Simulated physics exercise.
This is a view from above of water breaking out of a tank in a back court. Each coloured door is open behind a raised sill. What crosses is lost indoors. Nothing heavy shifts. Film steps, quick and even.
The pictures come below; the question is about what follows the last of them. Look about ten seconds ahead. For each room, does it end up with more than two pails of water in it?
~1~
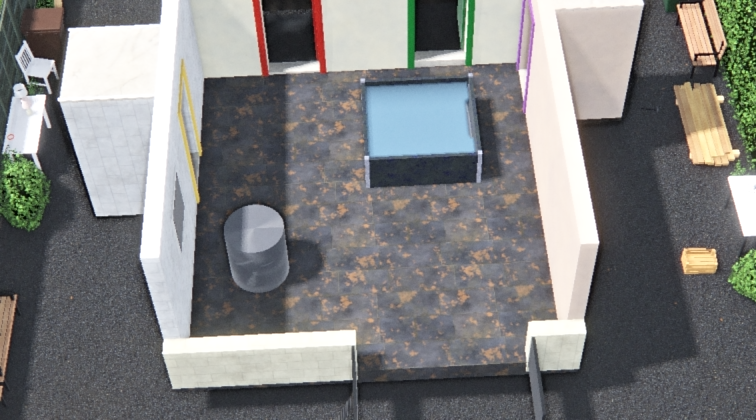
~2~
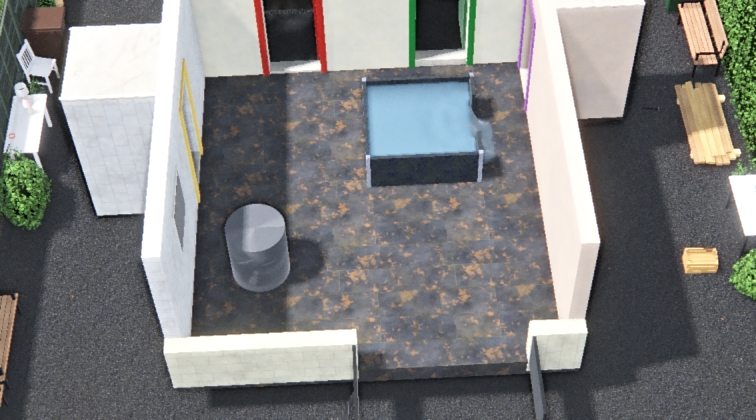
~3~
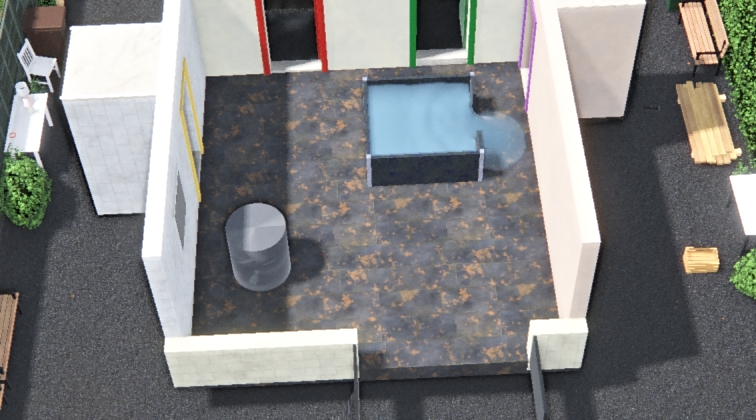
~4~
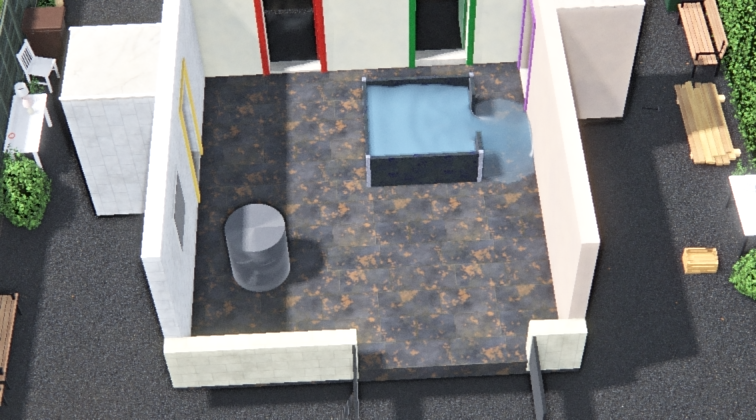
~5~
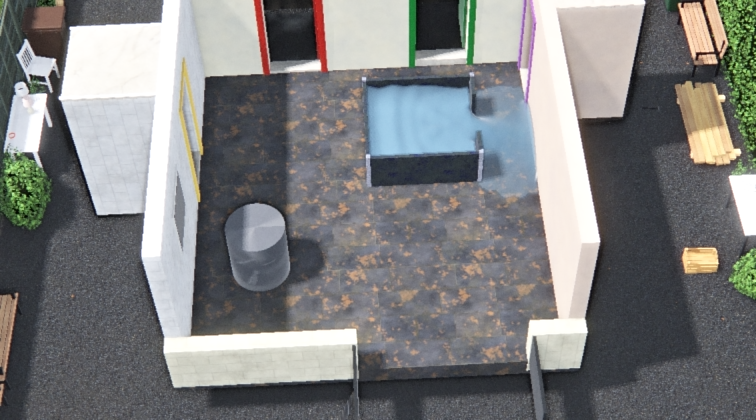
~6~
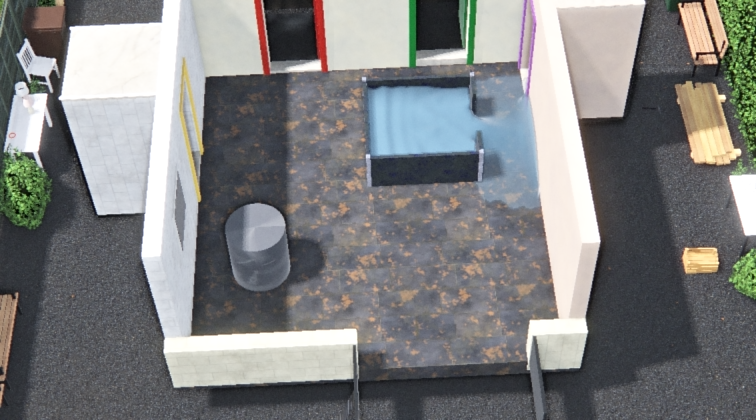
The yellow door stays within two buckets of inflow, the red door stays within two buckets of inflow, the green door stays within two buckets of inflow, the purple door passes two buckets of inflow.
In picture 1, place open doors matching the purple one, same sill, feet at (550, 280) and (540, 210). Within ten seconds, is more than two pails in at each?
Going in the given order, they come out within bounds and over the limit.
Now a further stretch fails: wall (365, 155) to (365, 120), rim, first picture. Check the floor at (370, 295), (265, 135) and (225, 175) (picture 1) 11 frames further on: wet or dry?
Unwetted, submerged, submerged.
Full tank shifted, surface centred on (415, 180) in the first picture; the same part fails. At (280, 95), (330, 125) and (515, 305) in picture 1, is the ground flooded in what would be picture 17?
Spared, spared, hit.
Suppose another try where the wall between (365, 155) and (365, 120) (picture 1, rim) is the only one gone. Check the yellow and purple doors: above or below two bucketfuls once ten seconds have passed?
In brief, the yellow door goes past the mark; the purple door goes past the mark.
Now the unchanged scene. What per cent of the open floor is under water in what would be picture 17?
Around 30 percent of it.
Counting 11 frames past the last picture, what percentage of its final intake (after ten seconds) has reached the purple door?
Some 30 per cent.
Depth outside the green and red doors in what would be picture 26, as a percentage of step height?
Depth ratios, approx.: 60 and 50 percent.
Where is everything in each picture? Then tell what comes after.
The tank at (420, 120) is whole and still, in the first picture.
Water pours out at (473, 133) and has run to (486, 160), in the second picture.
The front is at (521, 146), out from the gap at (474, 133), in the third picture.
Water pours out at (473, 134) and has run to (535, 168), in the fourth picture.
The front is at (538, 188), out from the gap at (473, 133), in the fifth picture.
The front is at (536, 84), out from the gap at (474, 133), in the sixth picture.
A moment on, water covers 15 % of the floor; the yellow door not reached, the red door not reached, the green door not reached, the purple door under two buckets in.
Next, water covers 30 % of the floor; the yellow door not reached, the red door not reached, the green door wet at the sill, nothing in, the purple door over two buckets in.
Then, water covers 50 % of the floor; the yellow door not reached, the red door wet at the sill, nothing in, the green door wet at the sill, nothing in, the purple door far over two buckets in.
Later, water covers 60 % of the floor; the yellow door wet at the sill, nothing in, the red door wet at the sill, nothing in, the green door wet at the sill, nothing in, the purple door far over two buckets in.
In the end, water covers 80 % of the floor; the yellow door wet at the sill, nothing in, the red door wet at the sill, nothing in, the green door wet at the sill, nothing in, the purple door far over two buckets in.
